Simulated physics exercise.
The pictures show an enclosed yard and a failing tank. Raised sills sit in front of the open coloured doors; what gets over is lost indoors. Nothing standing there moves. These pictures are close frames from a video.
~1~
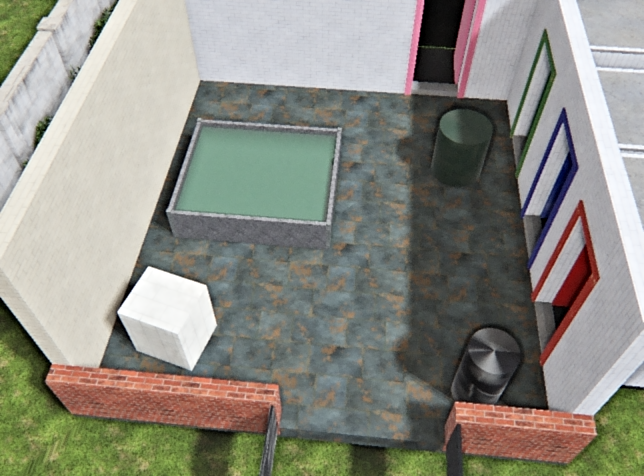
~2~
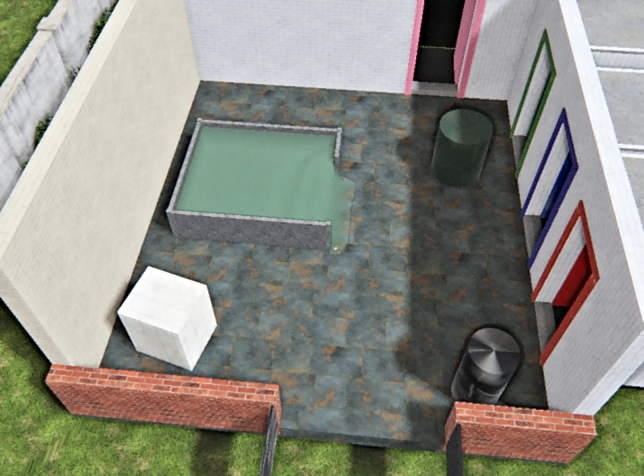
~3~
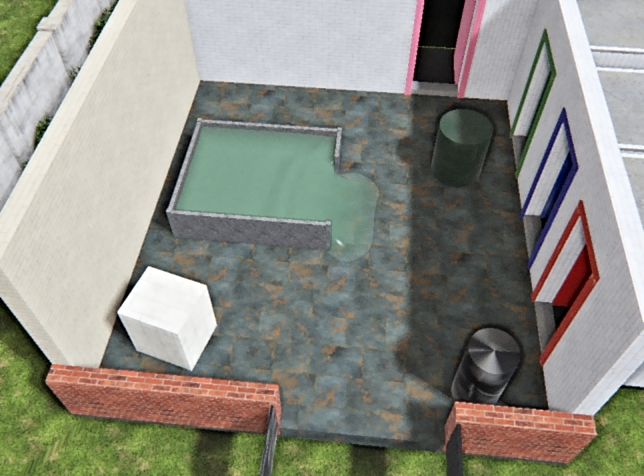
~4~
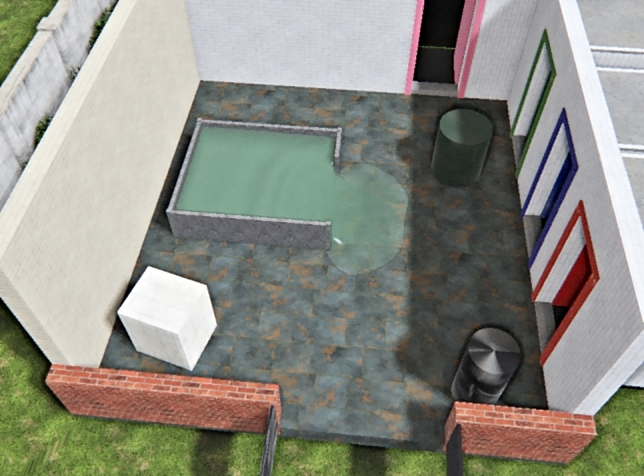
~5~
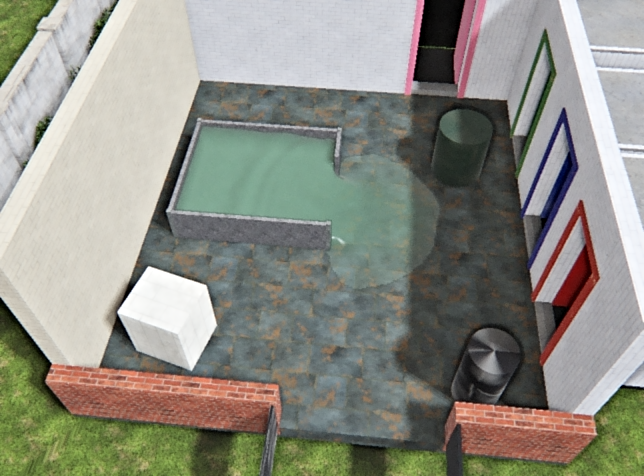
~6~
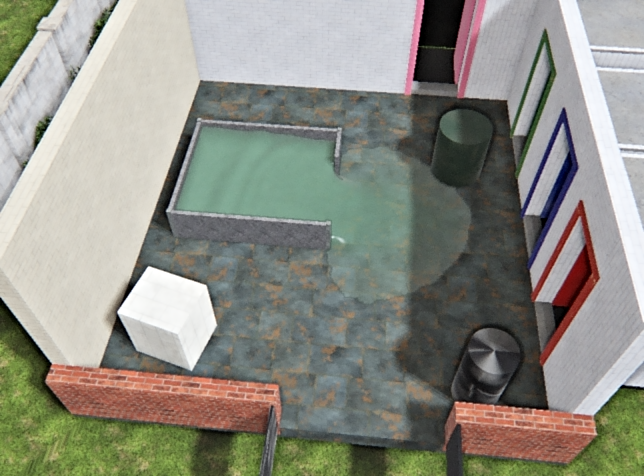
A tank of green water breaks open on its right side and floods across the yard.
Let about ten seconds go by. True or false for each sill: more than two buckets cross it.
Blue door - true; pink door - false; green door - false; red door - true.
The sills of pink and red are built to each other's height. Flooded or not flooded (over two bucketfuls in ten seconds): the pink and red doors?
Lab note: Pink door crosses the line; red door crosses the line.
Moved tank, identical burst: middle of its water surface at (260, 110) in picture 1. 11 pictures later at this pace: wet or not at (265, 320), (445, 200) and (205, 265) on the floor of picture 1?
Well, in the order you listed them, they'd be unreached, reached by the flood and unreached.
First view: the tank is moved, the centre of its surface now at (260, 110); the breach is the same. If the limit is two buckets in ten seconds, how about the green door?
My take is that the green door crosses the line.
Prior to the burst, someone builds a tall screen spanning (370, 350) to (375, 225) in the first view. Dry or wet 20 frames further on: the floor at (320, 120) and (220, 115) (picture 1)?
As listed: Free of water, free of water.
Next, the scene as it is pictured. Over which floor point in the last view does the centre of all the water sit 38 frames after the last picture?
That comes out near (382, 224).
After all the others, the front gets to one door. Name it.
Result: The pink-painted one.
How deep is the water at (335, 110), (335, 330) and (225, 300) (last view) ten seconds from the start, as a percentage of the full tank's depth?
Readings in order: Around 6, 4 and 4 %.
A moment on, water covers 25 % of the floor; the blue door under two buckets in, the pink door not reached, the green door not reached, the red door not reached.
Next, water covers 40 % of the floor; the blue door over two buckets in, the pink door not reached, the green door wet at the sill, nothing in, the red door under two buckets in.
Then, water covers 45 % of the floor; the blue door far over two buckets in, the pink door wet at the sill, nothing in, the green door wet at the sill, nothing in, the red door far over two buckets in.
Later, water covers 70 % of the floor; the blue door far over two buckets in, the pink door wet at the sill, nothing in, the green door wet at the sill, nothing in, the red door far over two buckets in.
In the end, water covers 95 % of the floor; the blue door far over two buckets in, the pink door wet at the sill, nothing in, the green door wet at the sill, nothing in, the red door far over two buckets in.
